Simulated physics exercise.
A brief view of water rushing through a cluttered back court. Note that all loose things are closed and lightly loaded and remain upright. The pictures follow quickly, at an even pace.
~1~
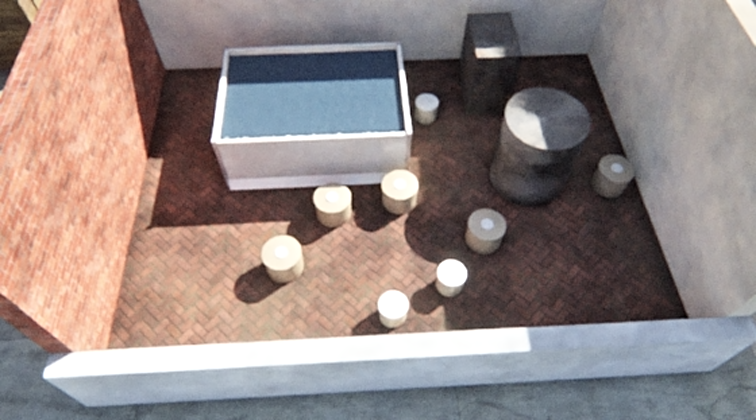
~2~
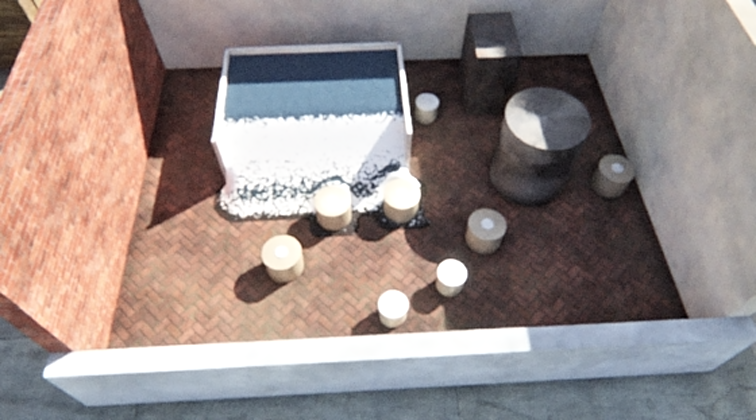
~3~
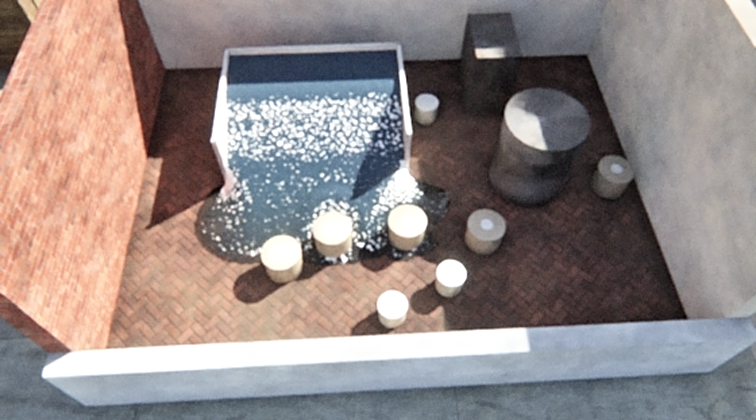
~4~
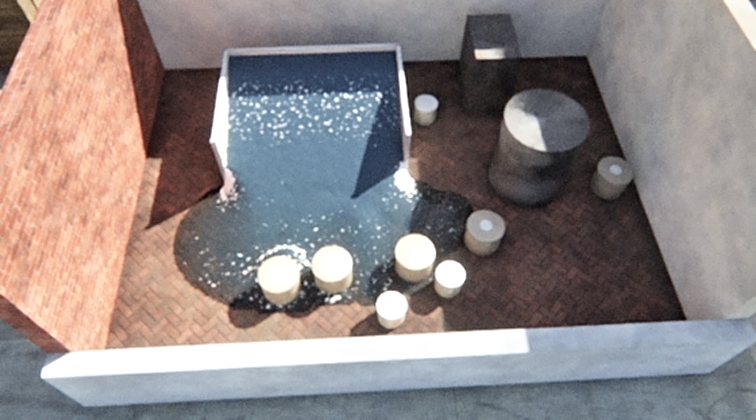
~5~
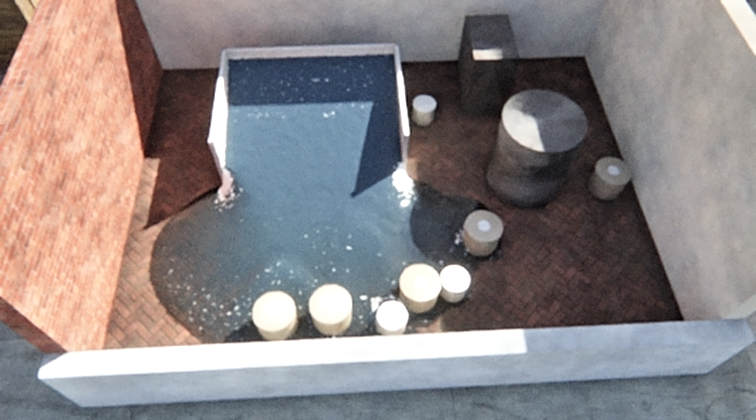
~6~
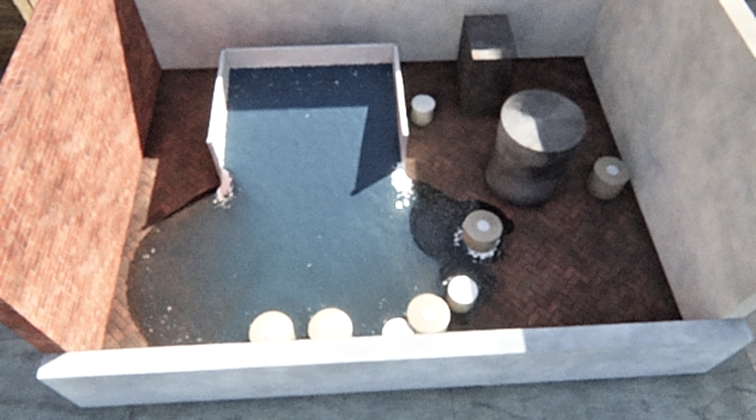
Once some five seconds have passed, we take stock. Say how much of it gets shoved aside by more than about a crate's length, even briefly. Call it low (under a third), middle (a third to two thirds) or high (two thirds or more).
High.
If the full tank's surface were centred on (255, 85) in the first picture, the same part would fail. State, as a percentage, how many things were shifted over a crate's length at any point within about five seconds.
It comes to some 100 %.
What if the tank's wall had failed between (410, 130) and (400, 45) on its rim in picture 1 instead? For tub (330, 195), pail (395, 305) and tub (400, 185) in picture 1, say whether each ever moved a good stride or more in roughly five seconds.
Object by object: Less than that, displaced that much, less than that.
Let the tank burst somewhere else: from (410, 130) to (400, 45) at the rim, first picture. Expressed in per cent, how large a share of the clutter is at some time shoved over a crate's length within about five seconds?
About 60 per cent.
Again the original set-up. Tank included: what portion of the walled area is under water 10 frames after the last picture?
Roughly 55 %.
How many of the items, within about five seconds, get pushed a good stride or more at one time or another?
My tally gives 7.
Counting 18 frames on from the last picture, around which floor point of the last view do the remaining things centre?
What remains is centred near (505, 184).
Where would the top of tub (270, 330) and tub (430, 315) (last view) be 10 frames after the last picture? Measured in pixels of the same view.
Near (166, 301) and (630, 274).
A moment on, 4 of 8 are well off their spots; 5 afloat.
Next, 6 of 8 are well off their spots; 5 afloat.
Later, 7 of 8 are well off their spots; 6 afloat.
In the end, 7 of 8 are well off their spots, and 7 have been at some point; 7 afloat.
